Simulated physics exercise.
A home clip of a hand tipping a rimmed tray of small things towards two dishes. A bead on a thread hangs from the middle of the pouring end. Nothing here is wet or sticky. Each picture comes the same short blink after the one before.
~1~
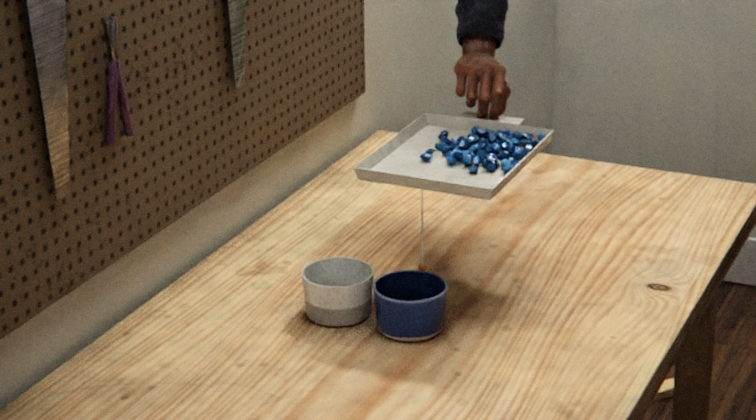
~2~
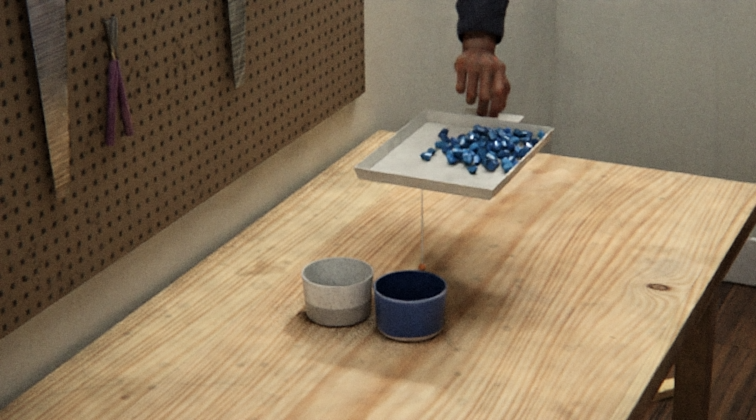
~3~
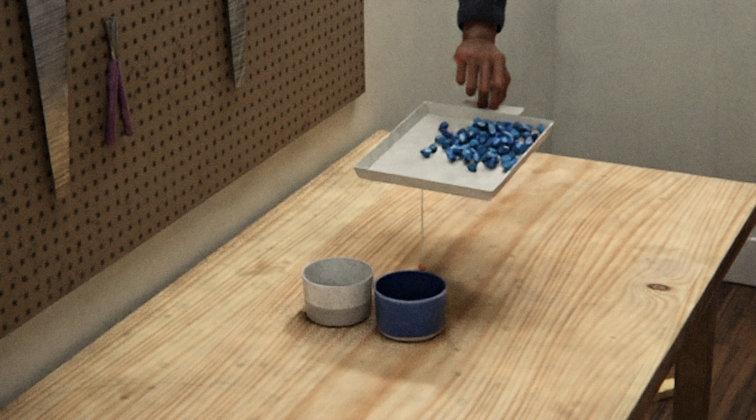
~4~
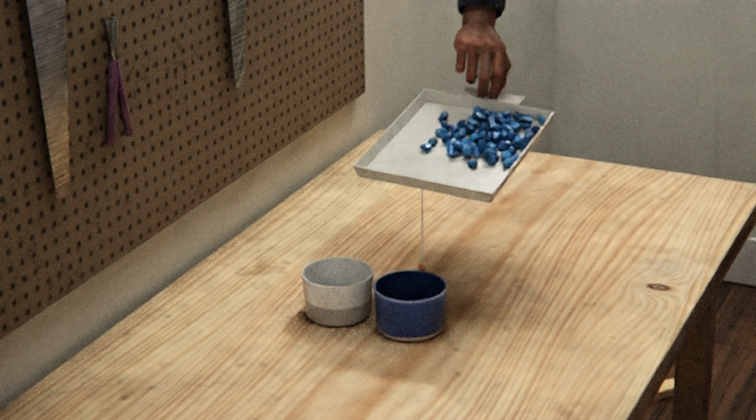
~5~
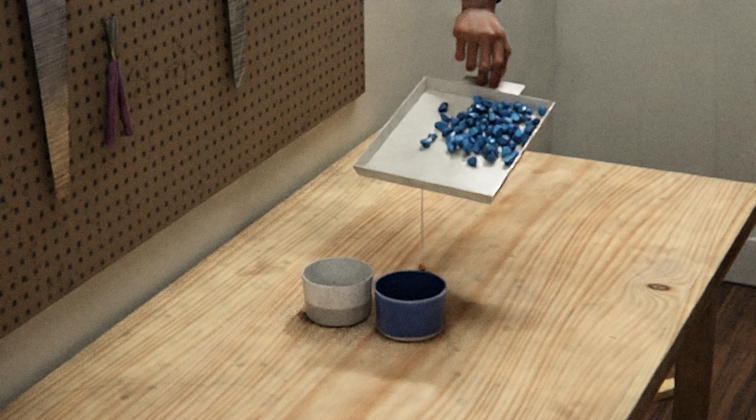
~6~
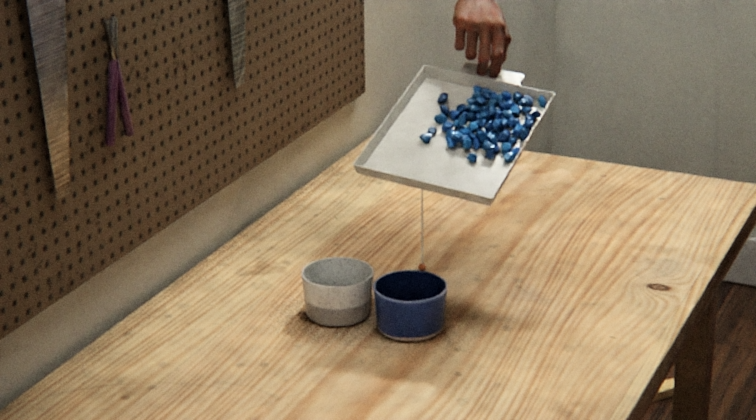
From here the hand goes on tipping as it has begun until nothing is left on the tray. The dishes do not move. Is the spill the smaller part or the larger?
They take under half between them.
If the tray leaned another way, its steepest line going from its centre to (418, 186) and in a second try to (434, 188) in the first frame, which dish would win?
The first try: Right. The second: The dish on the right.
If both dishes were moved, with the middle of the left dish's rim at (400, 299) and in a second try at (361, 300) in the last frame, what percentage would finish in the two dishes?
In turn 60 and 20 in a hundred.
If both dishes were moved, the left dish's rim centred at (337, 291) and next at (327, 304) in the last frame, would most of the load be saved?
At the first place less than half, at the second below a half.
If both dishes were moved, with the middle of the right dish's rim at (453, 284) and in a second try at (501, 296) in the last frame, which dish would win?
The first try: The dish on the right. The second: The right dish.
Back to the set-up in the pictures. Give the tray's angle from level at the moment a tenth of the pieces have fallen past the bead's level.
At some 70 degrees.
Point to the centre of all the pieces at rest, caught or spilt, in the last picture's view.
At about (463, 349).
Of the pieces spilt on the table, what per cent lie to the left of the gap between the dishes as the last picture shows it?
It comes to 0 per cent or so.
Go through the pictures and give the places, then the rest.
The first picture shows corners of the pouring end (358, 167) and (490, 187), level; middle of the load (496, 150), aquarium stones; left dish (322, 303); right dish (396, 317); bead on its thread (422, 267).
The second picture shows corners of the pouring end (358, 166) and (490, 188), level; middle of the load (496, 149).
The third picture shows corners of the pouring end (358, 166) and (490, 189), tipped barely, lowest at the right corner; middle of the load (496, 144).
The fourth picture shows corners of the pouring end (358, 165) and (490, 191), tipped a little, lowest at the right corner; middle of the load (488, 132).
The fifth picture shows corners of the pouring end (358, 164) and (490, 193), tipped a little, lowest at the right corner; middle of the load (488, 125).
The sixth picture shows corners of the pouring end (358, 163) and (490, 195), tipped clearly, lowest at the right corner; middle of the load (488, 118); left dish (322, 303); right dish (396, 317).
Just after the last frame, tray tipped steeply; the larger part on the tray; just a few outside both; roughly a quarter in the air.
A moment on, tray tipped past a quarter turn; about a tenth on the tray; just a few in the right dish; roughly two thirds outside both; about a tenth in the air.
Further on, tray tipped past a quarter turn; about a tenth in the right dish; almost all outside both.
When it is over, tray tipped past a quarter turn; about a tenth in the right dish; not one in the left dish; almost all outside both.
